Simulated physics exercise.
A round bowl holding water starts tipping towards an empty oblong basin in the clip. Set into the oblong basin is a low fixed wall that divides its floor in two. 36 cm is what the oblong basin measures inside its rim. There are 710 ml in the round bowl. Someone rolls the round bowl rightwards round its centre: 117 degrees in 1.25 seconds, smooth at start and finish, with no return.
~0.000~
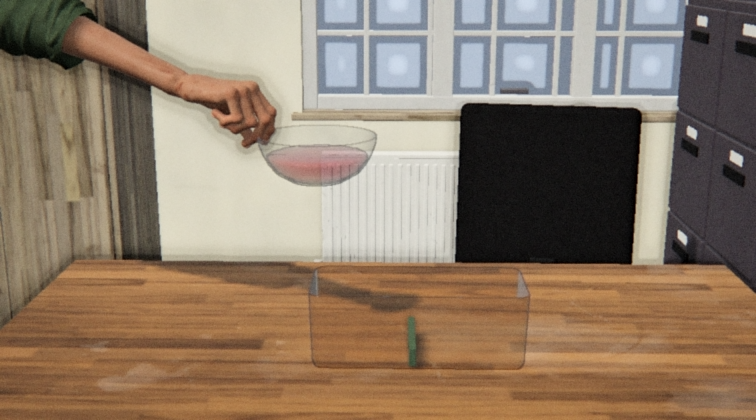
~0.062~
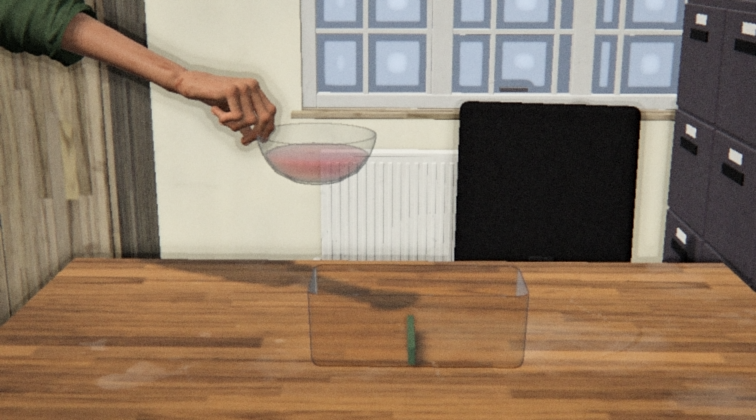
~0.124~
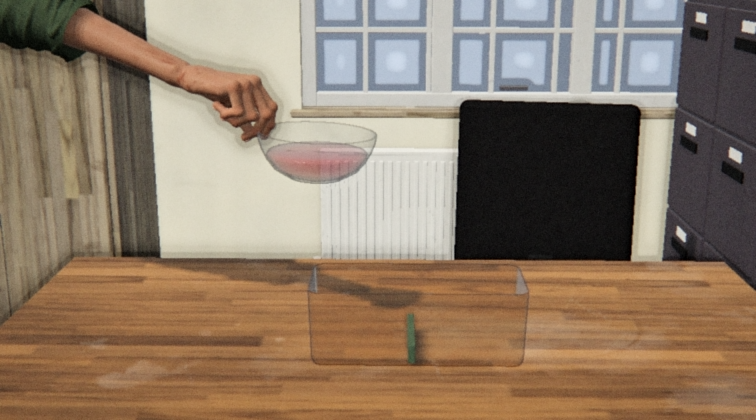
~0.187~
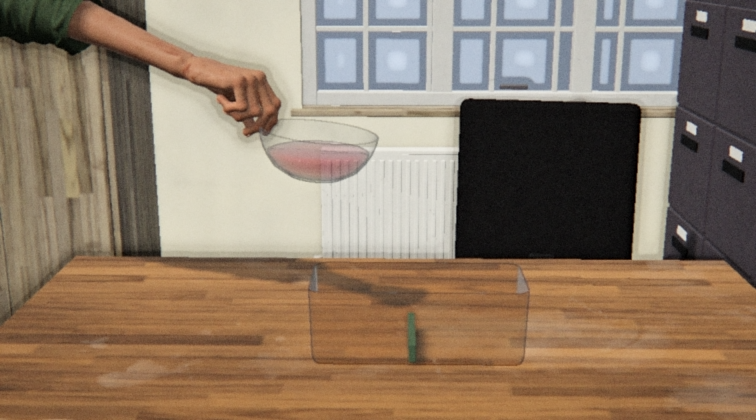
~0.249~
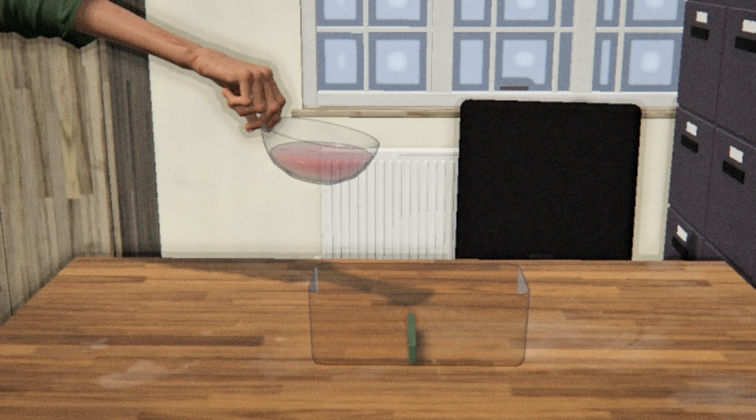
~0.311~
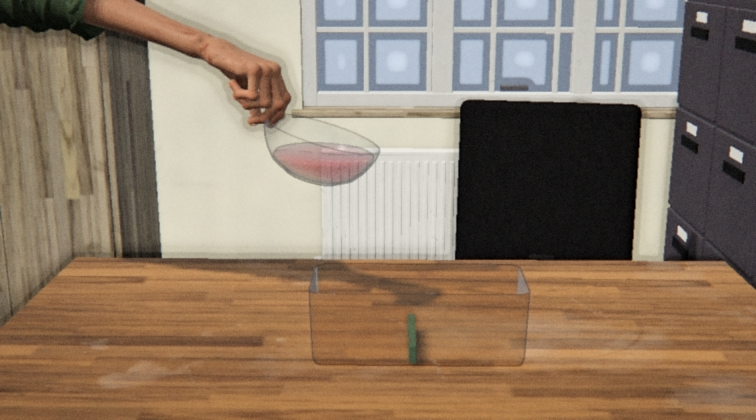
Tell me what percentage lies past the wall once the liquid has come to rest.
Some 52 per cent.
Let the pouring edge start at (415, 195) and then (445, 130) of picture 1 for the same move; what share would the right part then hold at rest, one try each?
Respectively 75 and 90 %.
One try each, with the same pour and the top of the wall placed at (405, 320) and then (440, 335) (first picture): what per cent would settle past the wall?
One try each: Around 60 percent and then around 10 percent.
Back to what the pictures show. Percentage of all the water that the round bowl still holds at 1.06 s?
Remaining share: Approx. 0 %.
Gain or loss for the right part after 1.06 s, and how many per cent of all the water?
It rises by about 2.
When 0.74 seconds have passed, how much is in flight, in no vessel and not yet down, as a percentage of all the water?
Roughly 48 percent.
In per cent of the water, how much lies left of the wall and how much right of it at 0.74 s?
I'd say some 5 in a hundred on the left and 20 on the right.
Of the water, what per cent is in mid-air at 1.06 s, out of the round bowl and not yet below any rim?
Something like 3 per cent of the total.
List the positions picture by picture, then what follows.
In the first frame, it leans 0°; its right rim is at (377, 137); the water meets the walls at (266, 153) and (369, 154); the oblong basin's rim runs from (312, 281) to (525, 283); the wall's top is at (412, 333).
In the second frame, it leans 1°; its right rim is at (376, 136); the water meets the walls at (266, 151) and (369, 153).
In the third frame, it leans 3°; its right rim is at (377, 137); the water meets the walls at (266, 149) and (369, 152).
In the fourth frame, it leans 6°; its right rim is at (378, 139); the water meets the walls at (267, 147) and (370, 152).
In the fifth frame, it leans 11°; its right rim is at (379, 145); the water meets the walls at (270, 148) and (373, 154).
In the sixth frame, it leans 17°; its right rim is at (380, 152); the water meets the walls at (273, 149) and (375, 155).
After 0.74 s the tilt is 76° and 28 per cent is still to pour, 5 is left of the wall and 20 right of it.
After 1.06 s the tilt is 110° and 0 per cent is still to pour, 47 is left of the wall and 50 right of it.
After 1.39 s the tilt is 117° and 0 per cent is still to pour, 46 is left of the wall and 52 right of it.
After 1.75 s the tilt is 117° and 0 per cent is still to pour, 46 is left of the wall and 52 right of it.
In the end 46 per cent lies left of the wall, 52 right of it and 1 outside.
